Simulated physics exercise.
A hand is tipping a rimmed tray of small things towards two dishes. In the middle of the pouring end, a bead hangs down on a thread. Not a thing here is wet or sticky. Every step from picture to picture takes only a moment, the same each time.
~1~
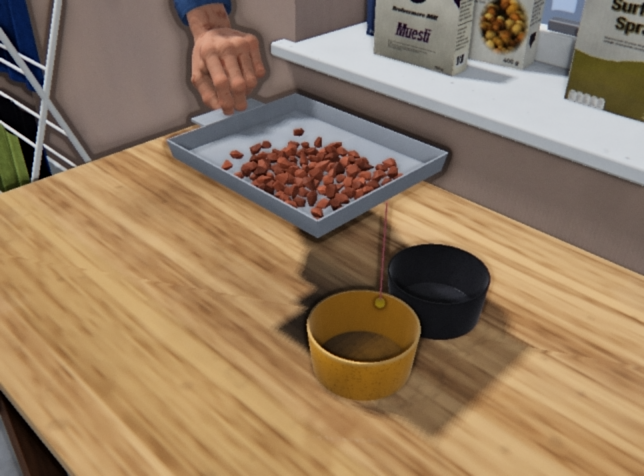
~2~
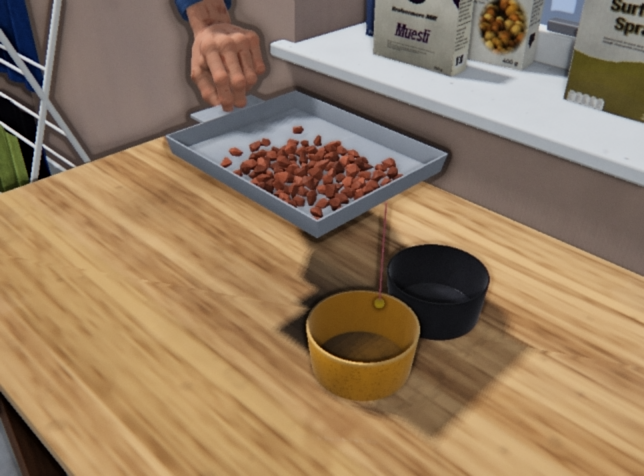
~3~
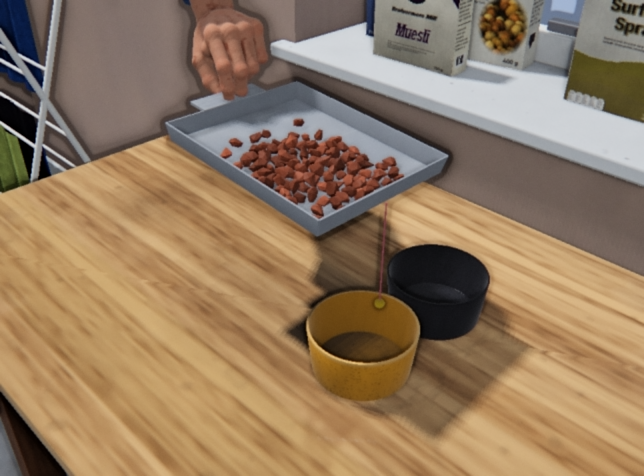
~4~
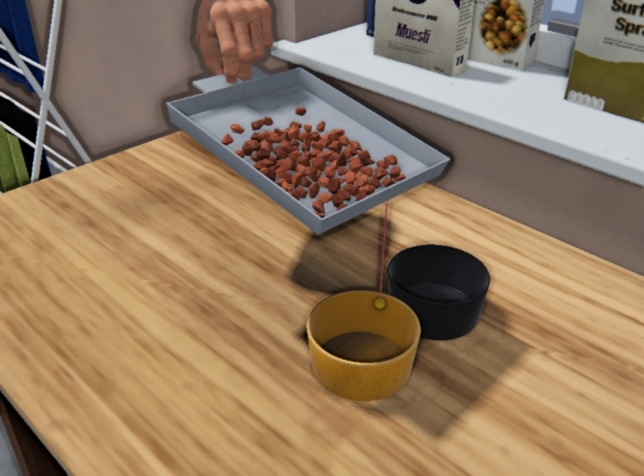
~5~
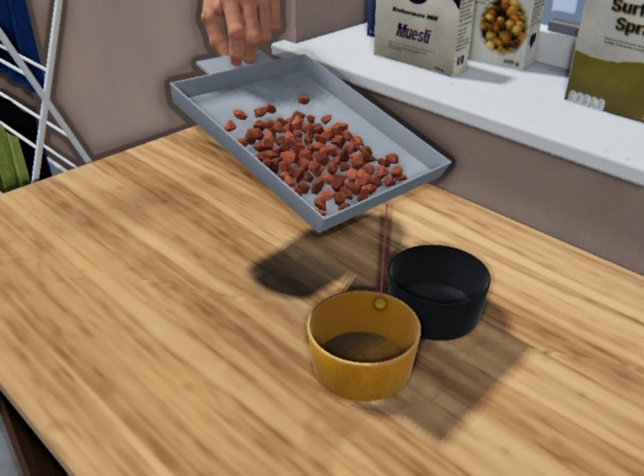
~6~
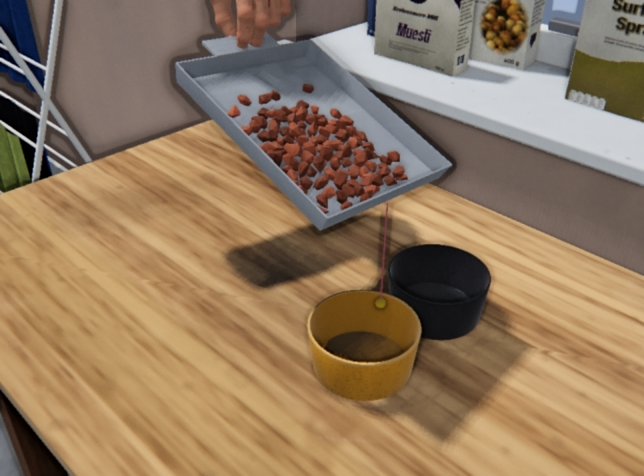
A hand at the upper left gradually raises the near end of a shallow grey tray of reddish-brown bits, steepening its slope down towards the right. The view looks down on a wooden worktop beside a white sill with food packages, a yellow dish standing in front of a black one. The bits stay heaped in the tray while its shadow slides left; the camera remains still.
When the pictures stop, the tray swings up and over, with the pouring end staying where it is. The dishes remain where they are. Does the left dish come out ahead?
No, the right dish gets more.
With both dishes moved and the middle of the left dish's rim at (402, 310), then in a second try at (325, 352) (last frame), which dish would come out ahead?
Results - the dish on the left side first, the dish on the right side second.
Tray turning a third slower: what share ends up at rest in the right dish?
Roughly 30 percent, give or take.
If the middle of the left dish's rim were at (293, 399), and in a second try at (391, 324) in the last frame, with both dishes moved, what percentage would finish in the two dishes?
You'd see around 30 per cent and then around 60 per cent.
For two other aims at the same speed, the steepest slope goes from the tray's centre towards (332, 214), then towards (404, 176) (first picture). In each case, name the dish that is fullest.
First the left-hand dish, then the right dish.
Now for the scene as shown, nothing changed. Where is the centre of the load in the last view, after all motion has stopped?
Roughly at pixel (472, 350).
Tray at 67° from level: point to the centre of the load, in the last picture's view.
Roughly at (395, 171).
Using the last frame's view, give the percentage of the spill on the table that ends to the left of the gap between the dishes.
Near 0 in a hundred.
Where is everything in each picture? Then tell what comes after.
In the first picture, corners of the pouring end at (318, 218) and (442, 153), level; middle of the load at (315, 175), bits of crushed brick; left dish at (405, 369); right dish at (478, 311); bead on its thread at (380, 303).
In the second picture, corners of the pouring end at (317, 218) and (442, 154), level; middle of the load at (315, 174).
In the third picture, corners of the pouring end at (319, 217) and (443, 155), tipped barely, lowest at the right corner; middle of the load at (315, 169).
In the fourth picture, corners of the pouring end at (322, 216) and (445, 158), tipped a little, lowest at the right corner; middle of the load at (317, 163).
In the fifth picture, corners of the pouring end at (325, 215) and (446, 161), tipped clearly, lowest at the right corner; middle of the load at (319, 157).
In the sixth picture, corners of the pouring end at (328, 214) and (447, 163), tipped clearly, lowest at the right corner; middle of the load at (322, 150); left dish at (406, 369); right dish at (479, 311).
Soon after the last picture, tray tipped steeply; nearly all on the tray; a stray few in the air.
A little later, tray tipped past a quarter turn; about a quarter on the tray; a stray few in the left dish; about a quarter in the right dish; about a quarter outside both; about a third in the air.
Later still, tray tipped past a quarter turn; a stray few in the left dish; about a third in the right dish; about two thirds outside both.
At rest, tray tipped past a quarter turn; a stray few in the left dish; about a third in the right dish; about two thirds outside both.
